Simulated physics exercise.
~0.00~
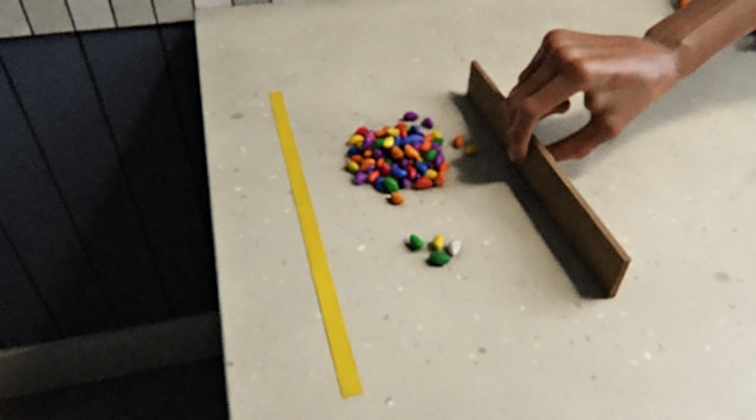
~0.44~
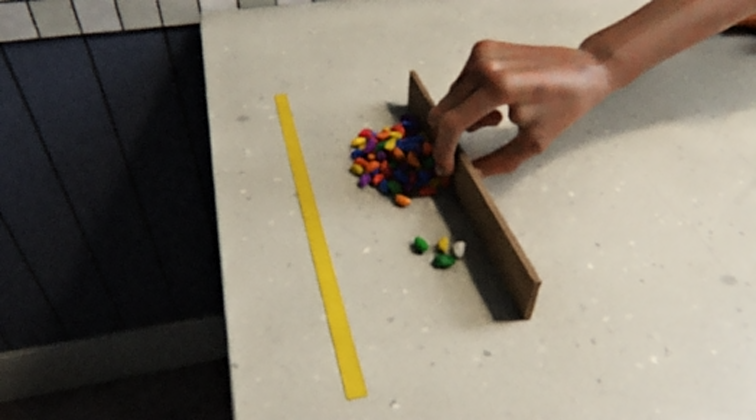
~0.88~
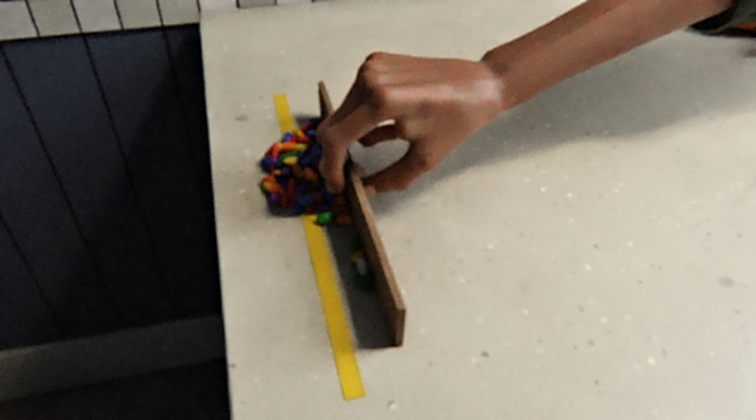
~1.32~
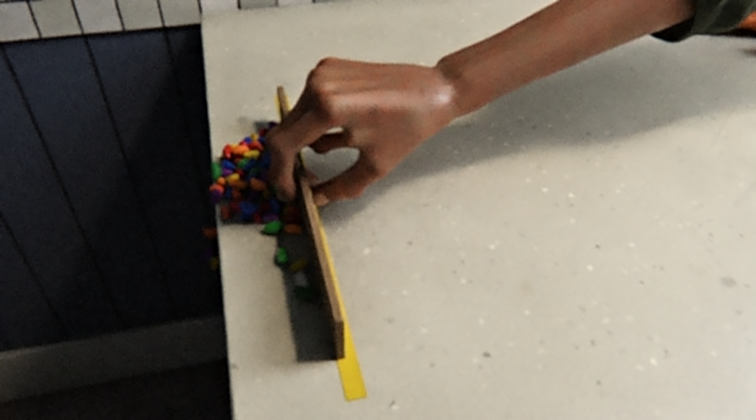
A brown strip of card stands upright under a hand on a pale speckled table, seen from above at a slight sway. To its left lie a large heap of small multicoloured pieces at the back and a few green, yellow and white ones nearer the front, with yellow tape beyond. The hand slides the card left, reaching the heap and then the small group, and pushes both toward the tape. The card stops at the tape, with the front group still on the table. The back heap spreads to the left edge, where a few pieces go over.
